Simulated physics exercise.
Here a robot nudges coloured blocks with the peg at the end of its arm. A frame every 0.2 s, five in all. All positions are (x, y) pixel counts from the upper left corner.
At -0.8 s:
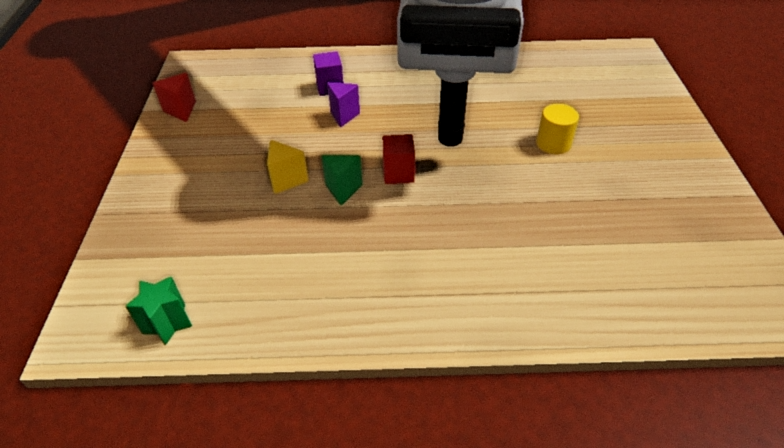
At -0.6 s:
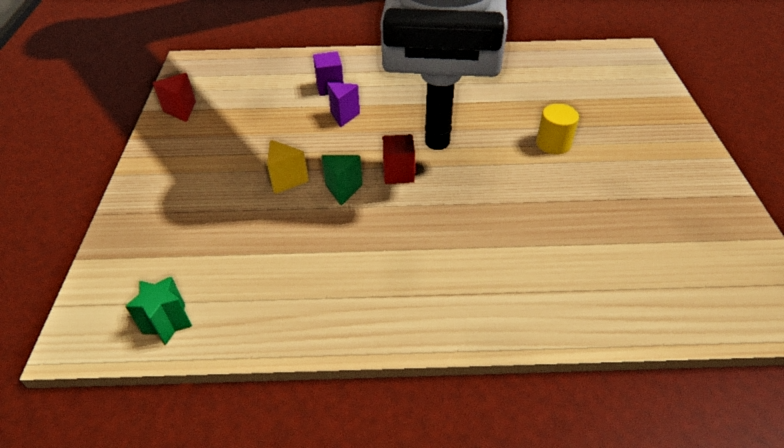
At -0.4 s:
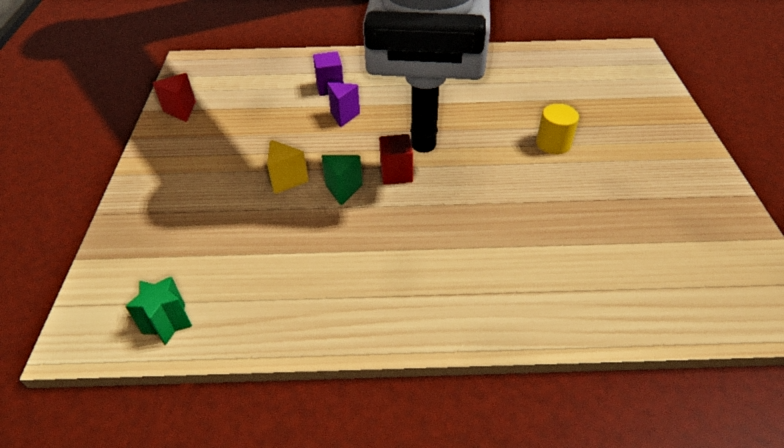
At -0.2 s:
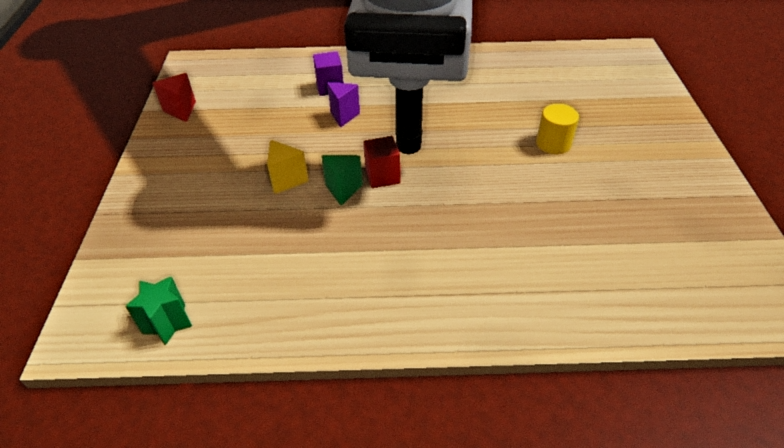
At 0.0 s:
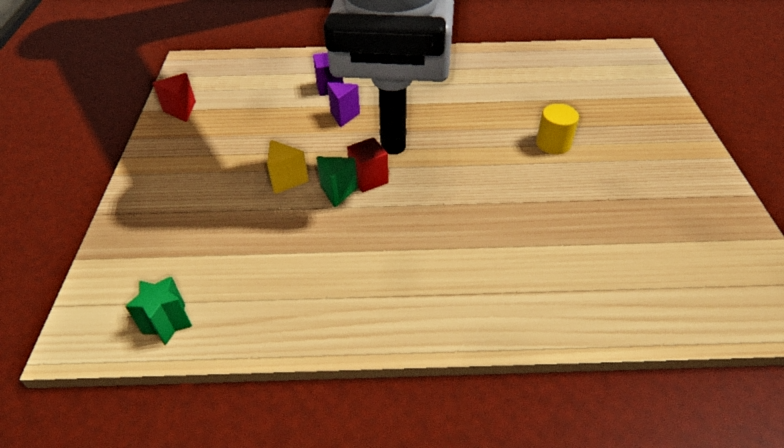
A pale wooden board on a red surface is seen from above at an angle by a still camera. A red block sits at upper left, two purple blocks near the top, yellow, green and red blocks in the middle, a yellow cylinder at right and a green star at lower left. The robot's black peg slides left and pushes the middle red block against the green one, which shifts and turns slightly.
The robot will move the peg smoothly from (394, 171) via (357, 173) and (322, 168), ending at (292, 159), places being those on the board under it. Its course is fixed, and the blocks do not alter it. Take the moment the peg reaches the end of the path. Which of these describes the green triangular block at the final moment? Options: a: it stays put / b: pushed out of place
b.
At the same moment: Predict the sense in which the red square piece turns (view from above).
It swings round anticlockwise.
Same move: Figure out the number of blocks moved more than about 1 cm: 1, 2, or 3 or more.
Two.
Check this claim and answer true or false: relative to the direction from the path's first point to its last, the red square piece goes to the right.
The statement is incorrect.
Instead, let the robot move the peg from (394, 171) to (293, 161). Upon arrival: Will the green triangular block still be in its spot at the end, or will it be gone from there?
That block is going to get moved.
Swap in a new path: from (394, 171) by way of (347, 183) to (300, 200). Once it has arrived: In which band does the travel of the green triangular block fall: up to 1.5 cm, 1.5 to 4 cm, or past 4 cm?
Its displacement is above 4 cm.
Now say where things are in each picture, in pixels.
In the first frame, tip of the peg at (450, 140), middles of tops, yellow triangular block at (281, 151), green triangular block at (340, 161), red square piece at (399, 143).
In the second frame, peg at (437, 143), nothing pushed.
In the third frame, peg at (424, 146), red square piece at (396, 144).
In the fourth frame, peg at (409, 147), red square piece at (382, 146).
In the fifth frame, peg at (393, 148), yellow triangular block at (281, 151), green triangular block at (334, 163), red square piece at (367, 149).
What follows on the original path. One third of the way, peg at (355, 150); green triangular block at (316, 173), turned 20° clockwise; red square piece at (341, 160), turned 35° anticlockwise.
Two thirds of the way, peg at (319, 146); green triangular block at (312, 177), turned 15° clockwise; red square piece at (334, 161), turned 50° anticlockwise.
At the end, peg at (287, 136); yellow triangular block unmoved; green triangular block at (312, 177), turned 15° clockwise; red square piece at (334, 161), turned 50° anticlockwise.
